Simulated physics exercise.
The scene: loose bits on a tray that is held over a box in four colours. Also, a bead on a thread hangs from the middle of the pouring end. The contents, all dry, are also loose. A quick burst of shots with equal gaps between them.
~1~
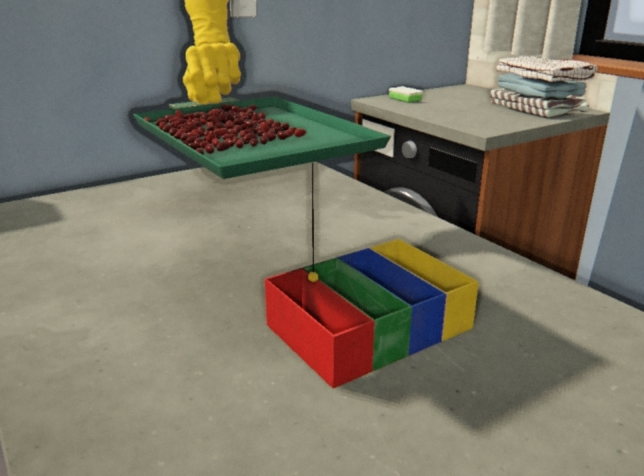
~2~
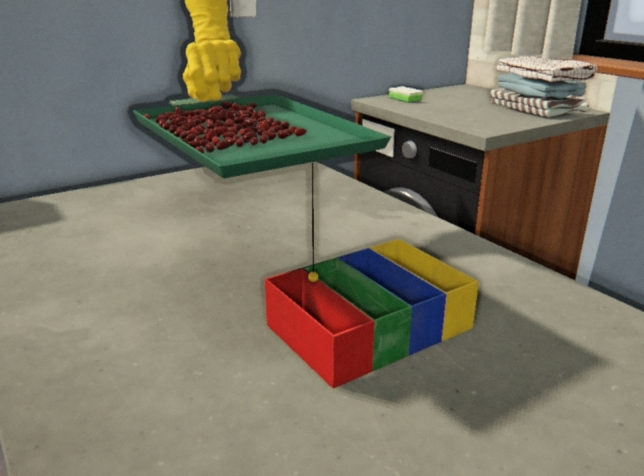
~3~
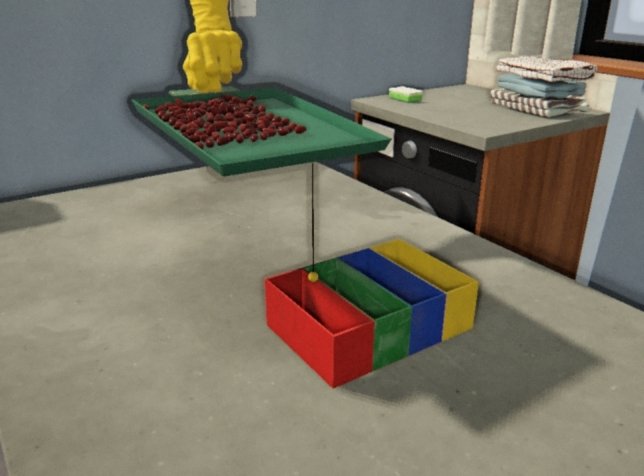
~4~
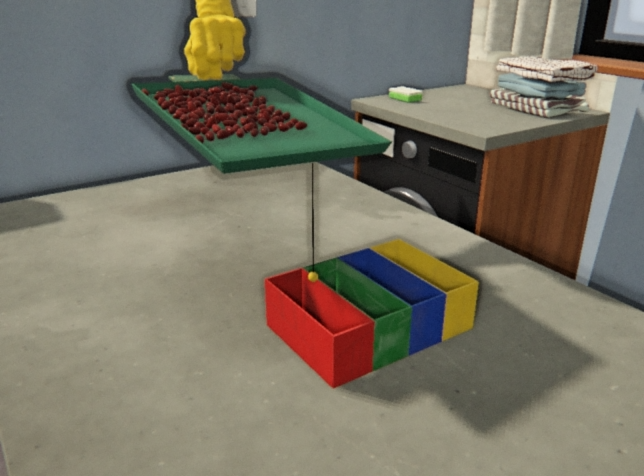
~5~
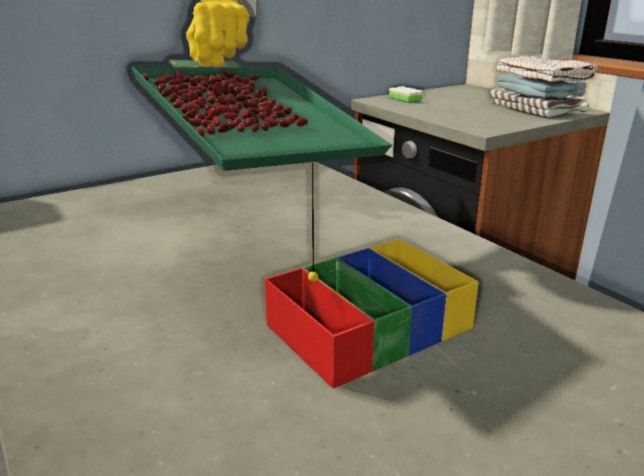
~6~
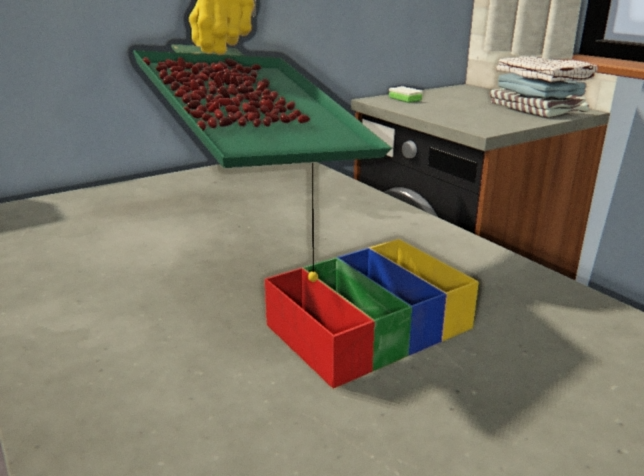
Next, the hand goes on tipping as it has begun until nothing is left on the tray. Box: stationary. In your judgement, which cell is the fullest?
In my judgement the blue cell is fullest.
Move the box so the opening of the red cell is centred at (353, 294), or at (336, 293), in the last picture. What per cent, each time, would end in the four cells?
In turn about 90 and about 90 percent.
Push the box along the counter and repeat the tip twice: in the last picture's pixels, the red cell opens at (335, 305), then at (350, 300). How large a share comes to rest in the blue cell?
Trial 1 about 40 %, trial 2 about 30 %.
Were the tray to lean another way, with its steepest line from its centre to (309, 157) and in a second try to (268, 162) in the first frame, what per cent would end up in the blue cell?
About 10 % and about 0 %.
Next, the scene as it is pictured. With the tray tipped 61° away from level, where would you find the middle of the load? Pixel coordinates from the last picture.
Check around (359, 154) in the last picture.
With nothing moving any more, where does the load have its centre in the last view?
The centre settles at about (392, 322).
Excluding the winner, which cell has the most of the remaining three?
I'd say that green cell.
Shortly afterwards, tray tipped steeply; near two thirds on the tray; only a few in the green cell; only a few in the blue cell; only a few in the yellow cell; near a quarter falling or outside the box.
Next, tray tipped right over; only a few on the tray; near a third in the blue cell; near a quarter in the green cell; a little in the yellow cell; a little in the red cell; a little falling or outside the box.
Some moments later, tray tipped past a quarter turn; near half in the blue cell; near a quarter in the green cell; a little in the yellow cell; a little in the red cell; only a few falling or outside the box.
In the end, tray tipped past a quarter turn; near half in the blue cell; near a quarter in the green cell; a little in the yellow cell; a little in the red cell; only a few outside the box.
